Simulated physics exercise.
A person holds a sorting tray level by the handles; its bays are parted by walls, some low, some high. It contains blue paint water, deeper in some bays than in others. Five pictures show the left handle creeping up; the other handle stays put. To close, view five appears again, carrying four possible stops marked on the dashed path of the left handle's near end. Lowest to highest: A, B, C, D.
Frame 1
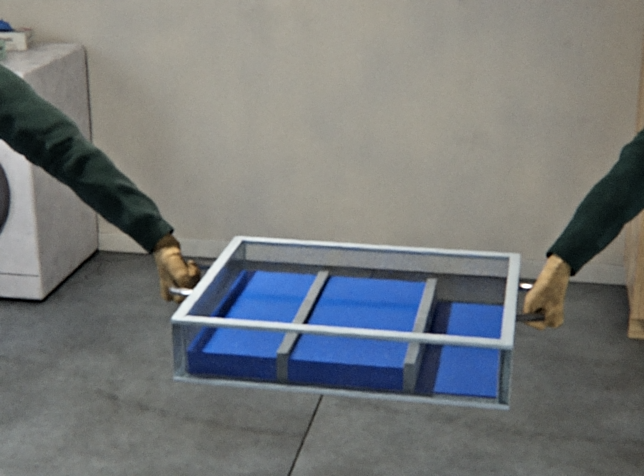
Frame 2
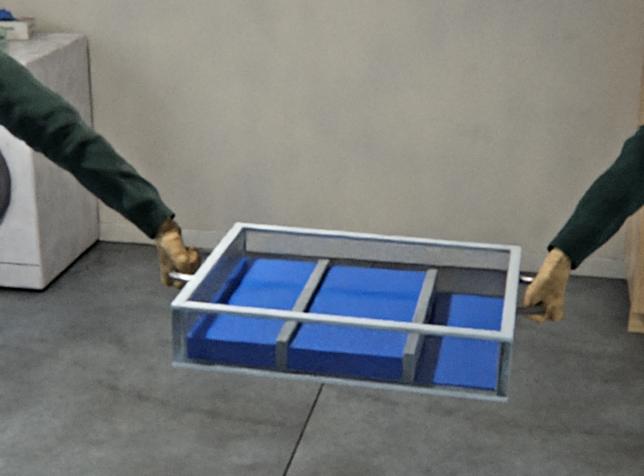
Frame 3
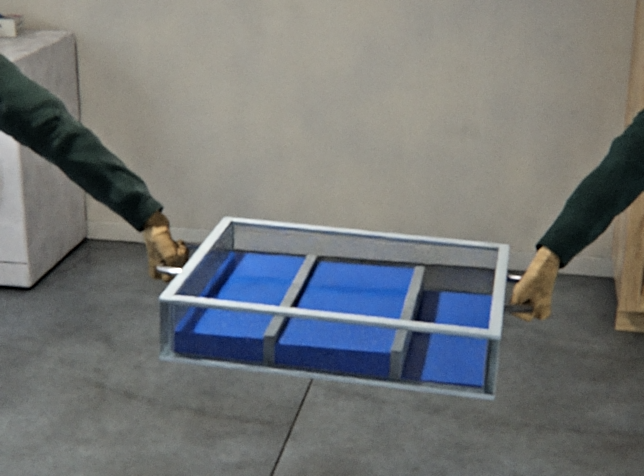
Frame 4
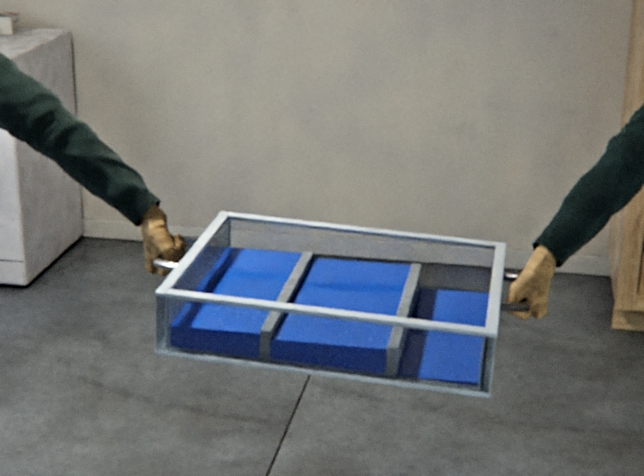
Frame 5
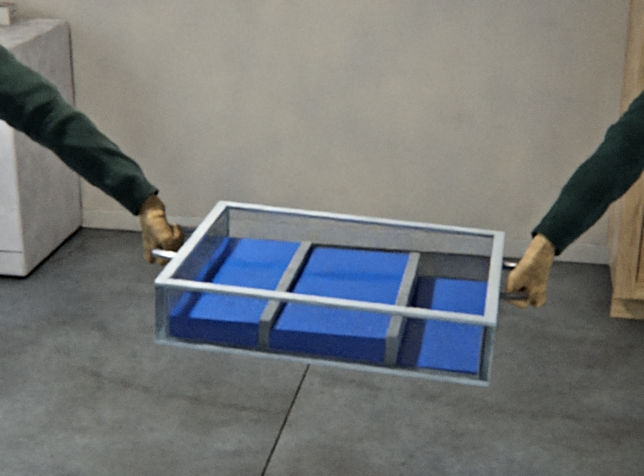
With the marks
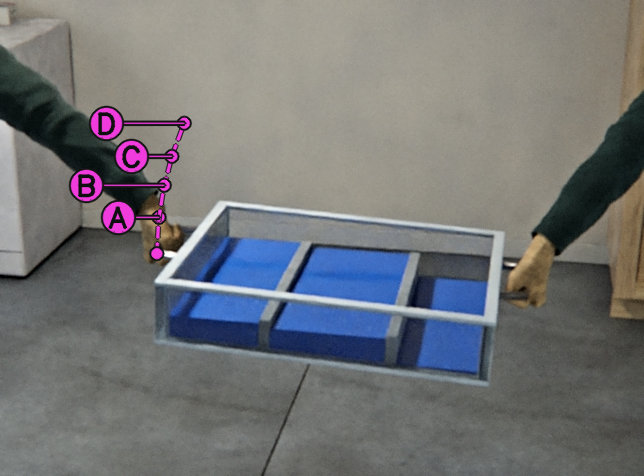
In a room with a gray tiled floor and a plain wall, two gloved hands in dark green sleeves hold a clear-sided tray by its end handles, blue paint water in its three walled bays, deepest at left. The hands raise the tray slightly and shift it a little left, its right side dipping very slightly.
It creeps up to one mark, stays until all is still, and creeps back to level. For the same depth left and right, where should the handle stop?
It is B.
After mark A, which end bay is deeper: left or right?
The left one.
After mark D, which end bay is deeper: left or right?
The right end bay.
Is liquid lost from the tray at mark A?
No.
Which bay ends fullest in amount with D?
It is the right one.
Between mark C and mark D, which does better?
That would be C.
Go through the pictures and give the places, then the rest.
The tray is level; deepest in the left bay, at (261, 310), shallowest in the right; left handle at (183, 278).
Tipped about 1° down to the right; no wall is crossed; left handle at (184, 264).
Tipped about 2° down to the right; no wall is crossed; left handle at (172, 257).
Tipped about 2° down to the right; no wall is crossed; left handle at (168, 251).
Tipped about 3° down to the right; deepest in the left bay, at (243, 277), shallowest in the right; left handle at (167, 241).
On the marked copy, A at (158, 217); B at (164, 185); C at (171, 156); D at (184, 123).
If A is chosen, the left end bay stands much deeper than the other; nothing spills.
If B is chosen, the two end bays stand about equally deep; nothing spills.
If C is chosen, the right end bay stands much deeper than the other; nothing spills.
If D is chosen, the right end bay stands much deeper than the other; nothing spills.
